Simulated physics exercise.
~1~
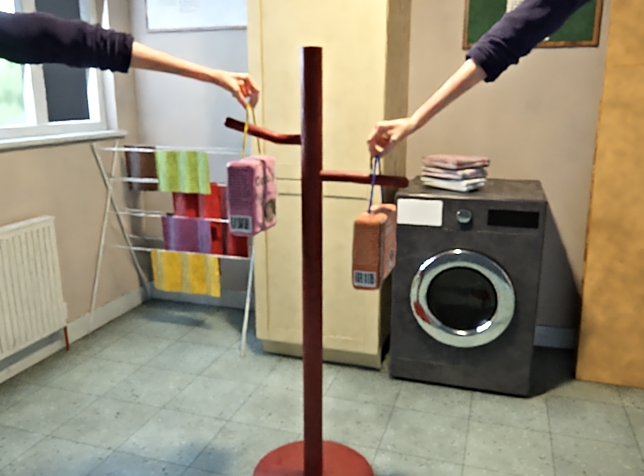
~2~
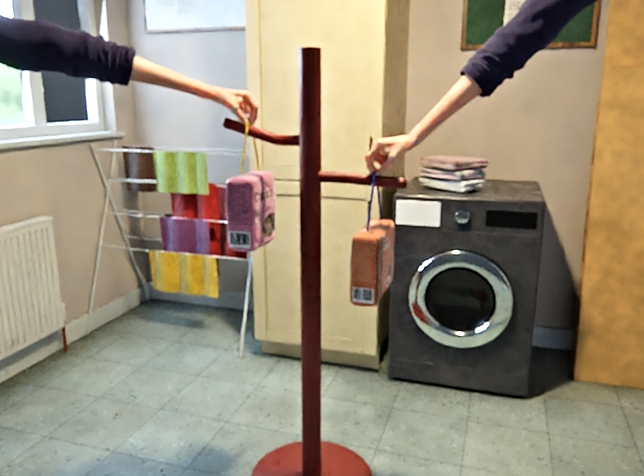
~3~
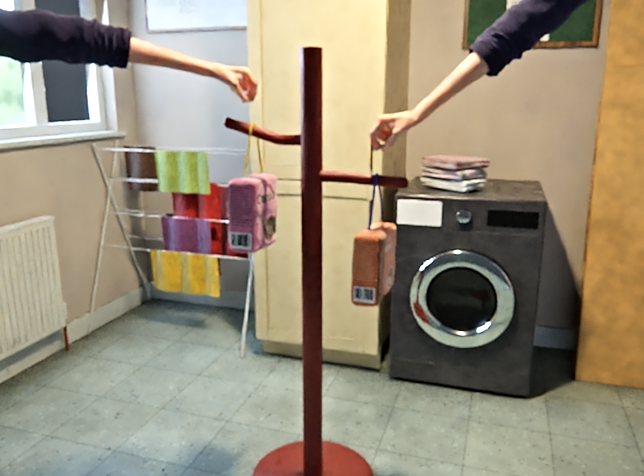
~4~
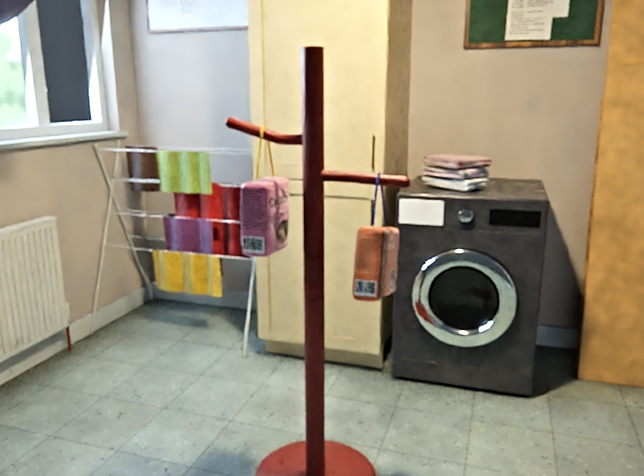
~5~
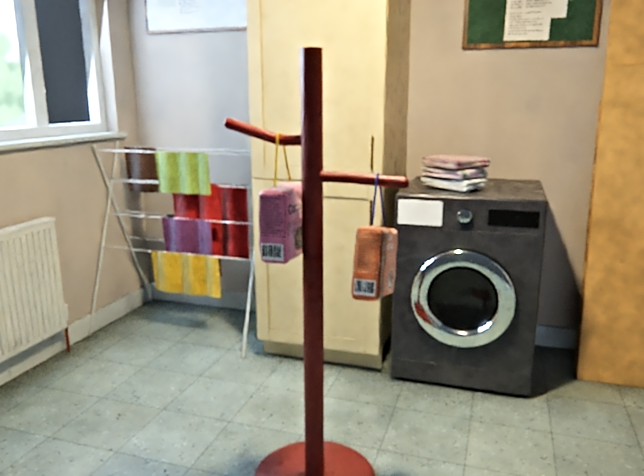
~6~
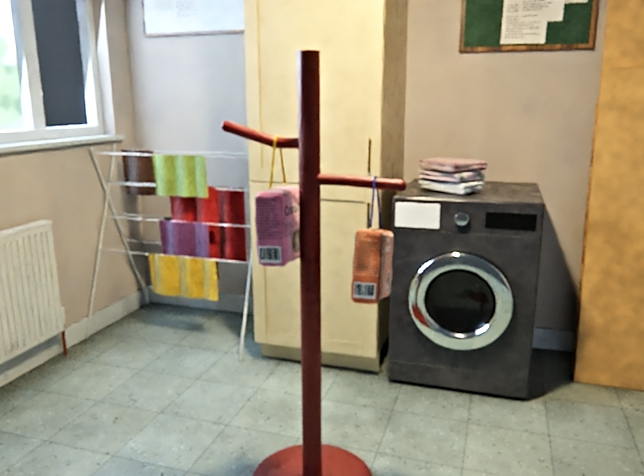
Two hands hanging a pink sack and an orange bag on a red stand's pegs, the sack sliding inward, both staying hung.
